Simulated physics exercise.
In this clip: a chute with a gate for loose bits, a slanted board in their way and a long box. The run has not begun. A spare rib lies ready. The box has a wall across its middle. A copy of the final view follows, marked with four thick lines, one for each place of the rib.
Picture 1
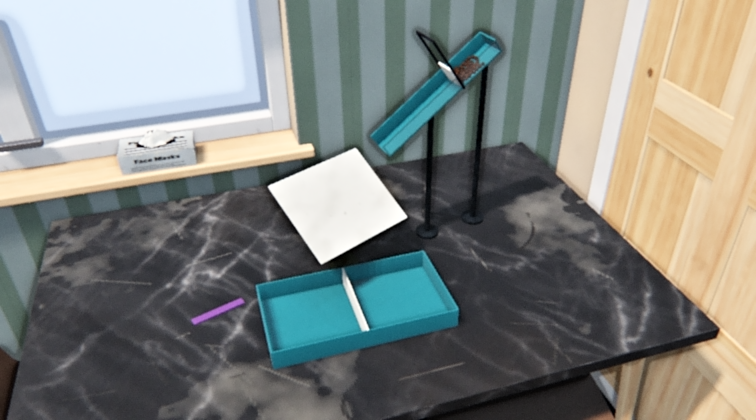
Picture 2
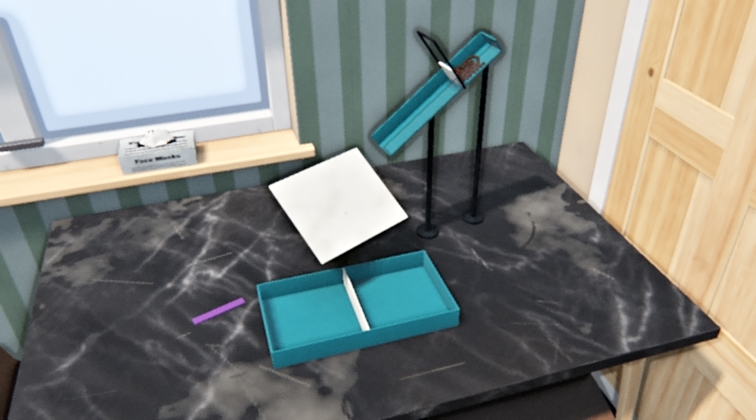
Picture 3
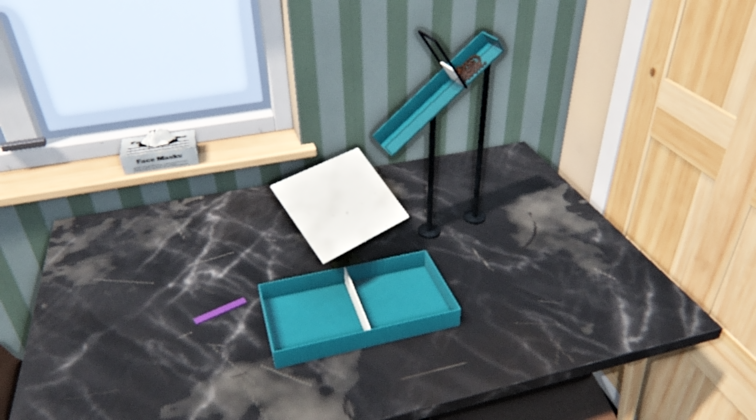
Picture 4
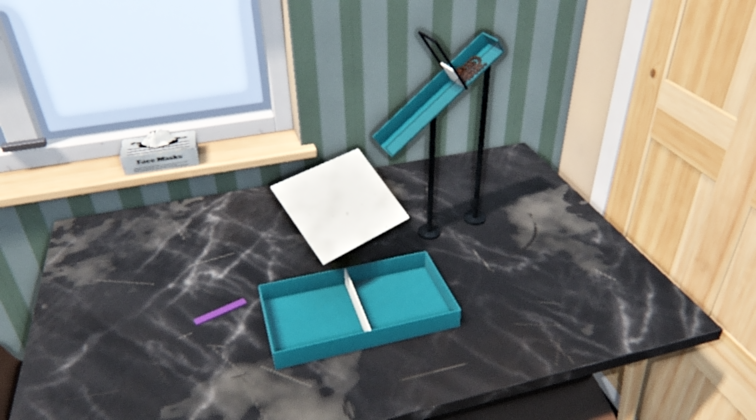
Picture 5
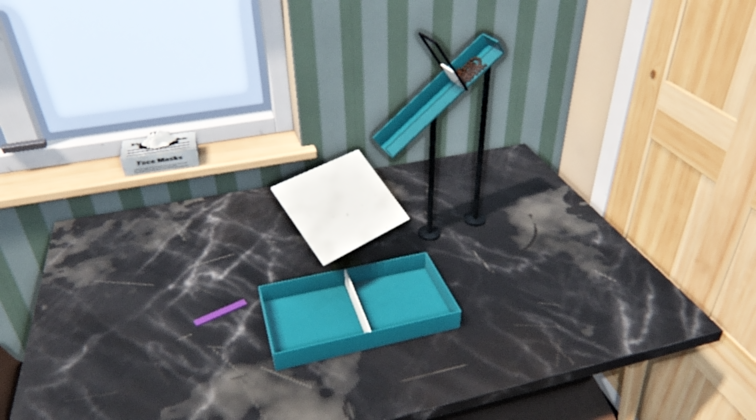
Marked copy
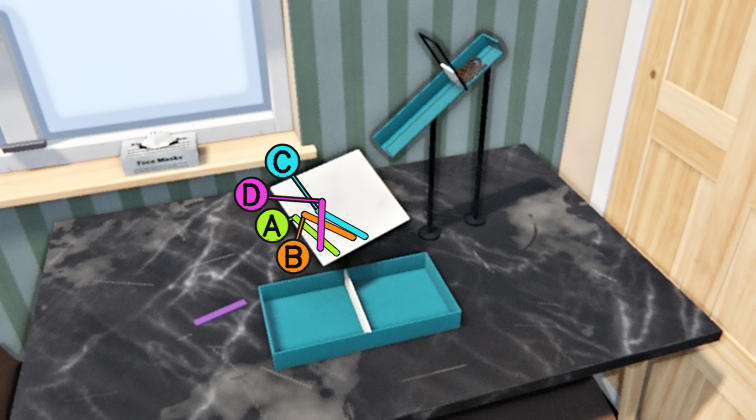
The video shows a raised teal chute holding small brown bits behind a gate, above a tilted white board and a divided teal box on a dark marbled table, with a purple strip lying at left; nothing noticeably moves.
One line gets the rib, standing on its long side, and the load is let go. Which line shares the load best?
Go for D.
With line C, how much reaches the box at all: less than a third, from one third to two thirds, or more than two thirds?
Line C gives more than two thirds.
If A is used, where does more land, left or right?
The right half.
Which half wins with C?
Right.
On the marked copy, line A from (295, 217) to (336, 252); line B from (304, 214) to (352, 237); line C from (318, 210) to (365, 236); line D from (322, 201) to (320, 248).
With A, of what is caught, roughly a quarter in the left half, the larger part in the right.
With B, of what is caught, about a tenth in the left half, almost all in the right.
With C, of what is caught, about a tenth in the left half, the larger part in the right.
With D, of what is caught, roughly half in the left half, roughly half in the right.
